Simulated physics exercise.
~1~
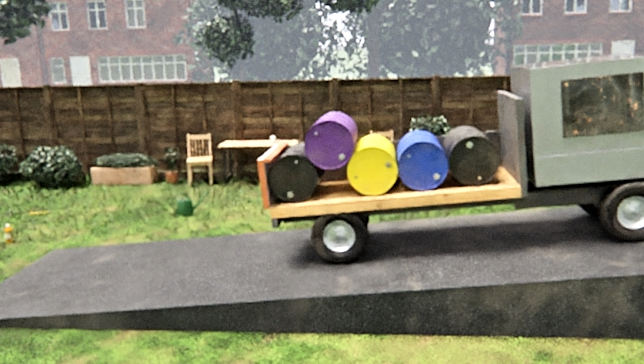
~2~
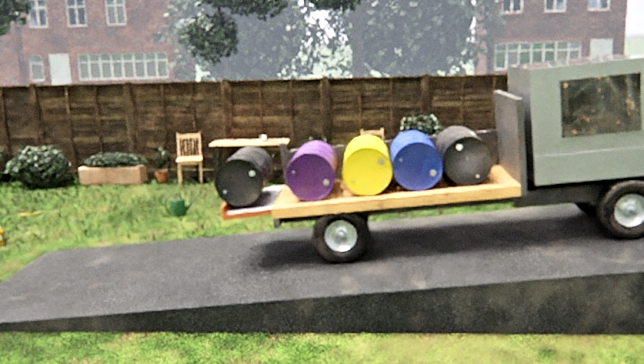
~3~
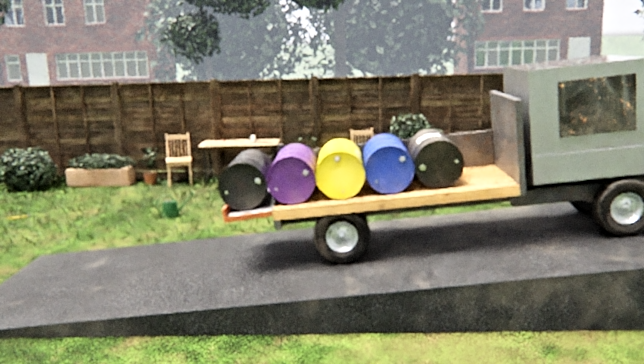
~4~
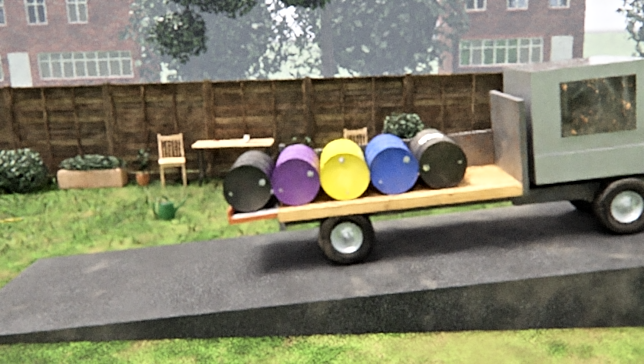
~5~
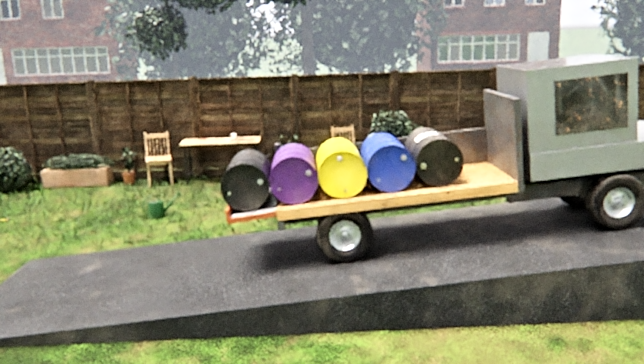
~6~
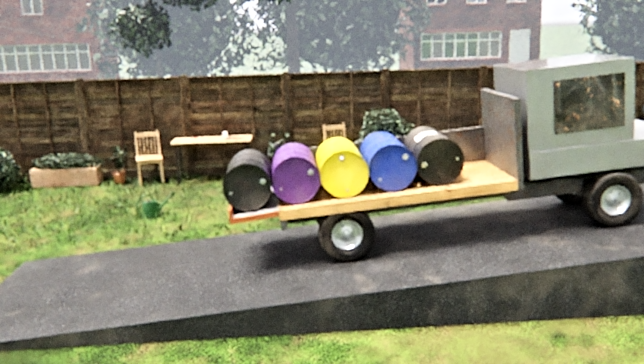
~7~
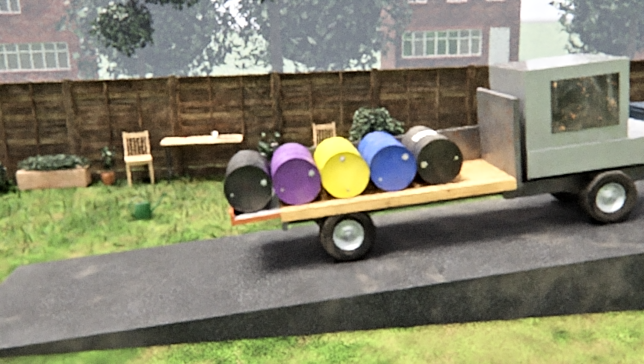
On a sloping ramp by a garden fence, five barrels rolling left as a truck's tailgate drops, then resting aboard in a row.
